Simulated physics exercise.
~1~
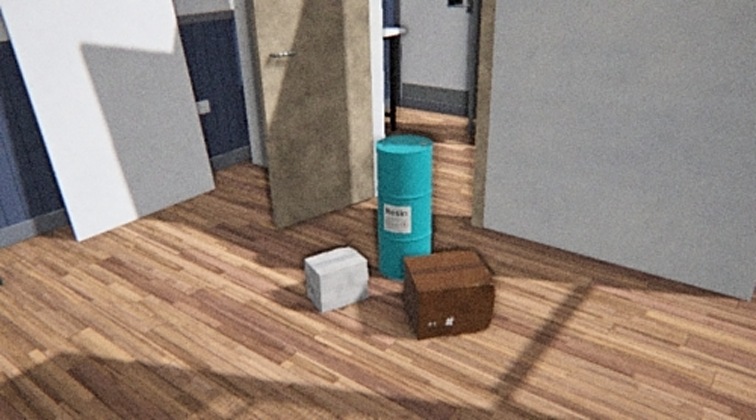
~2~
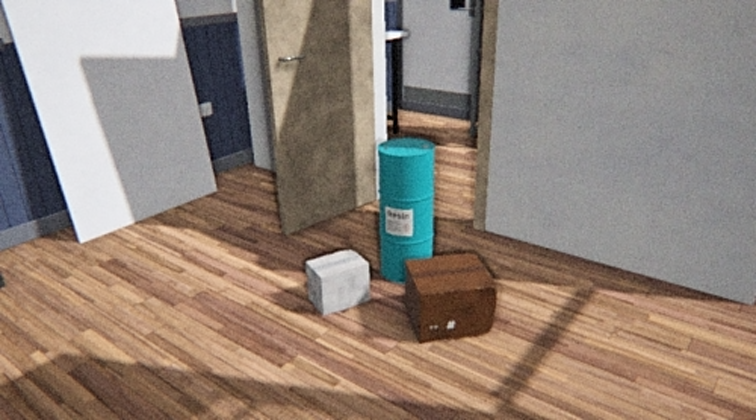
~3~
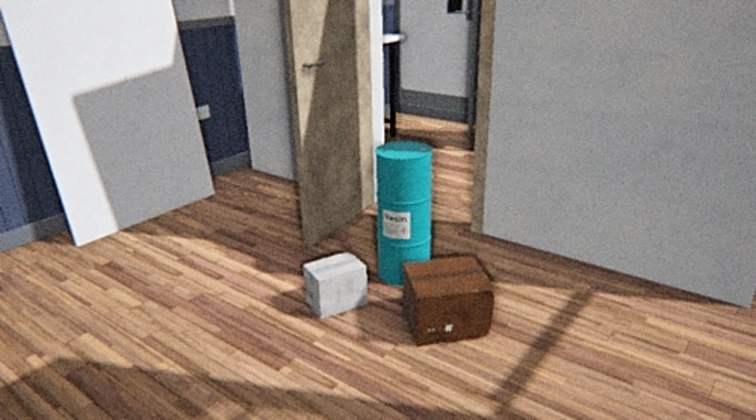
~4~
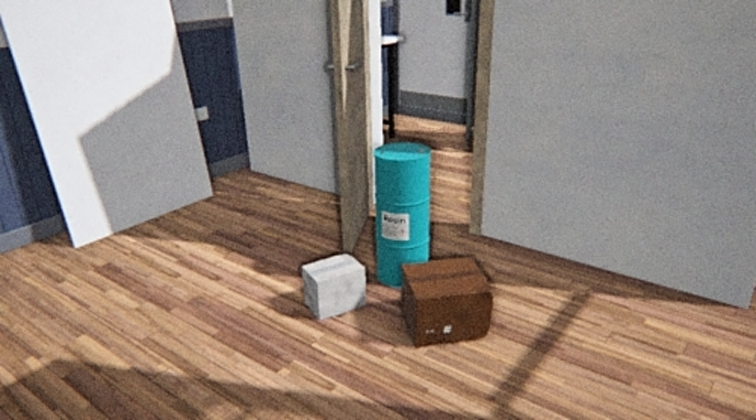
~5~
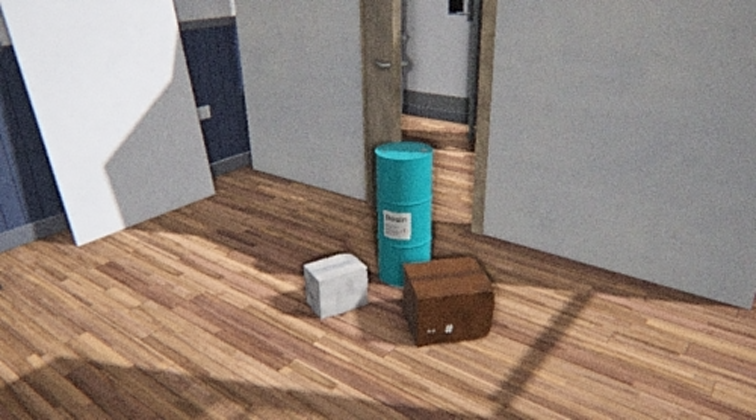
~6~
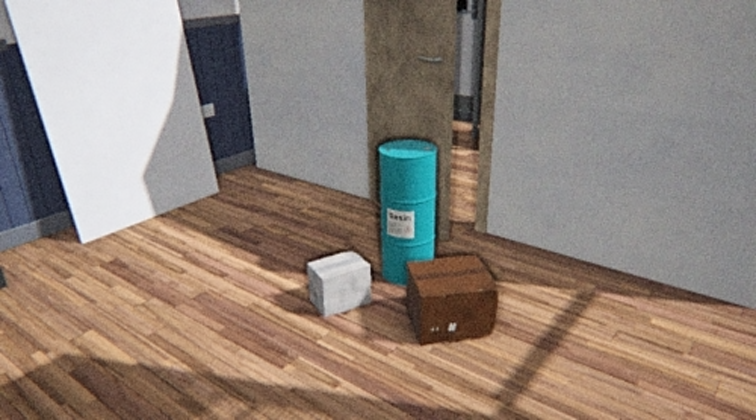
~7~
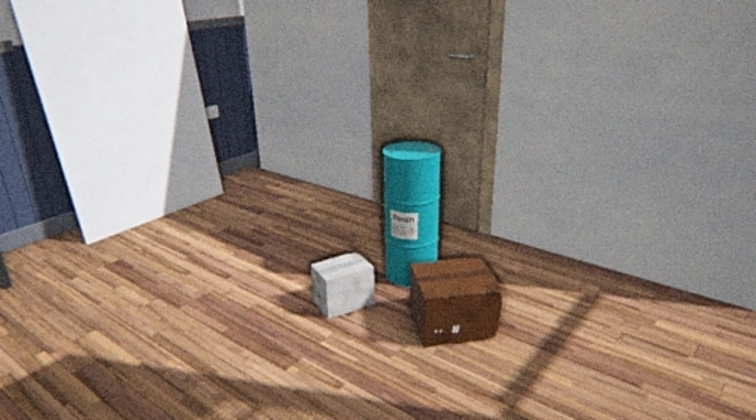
The video shows an open door in a room with a turquoise drum, a brown box and a white box on the wooden floor. The door swings steadily towards its frame, passing behind the drum, and ends fully closed, while the three objects stay where they are.
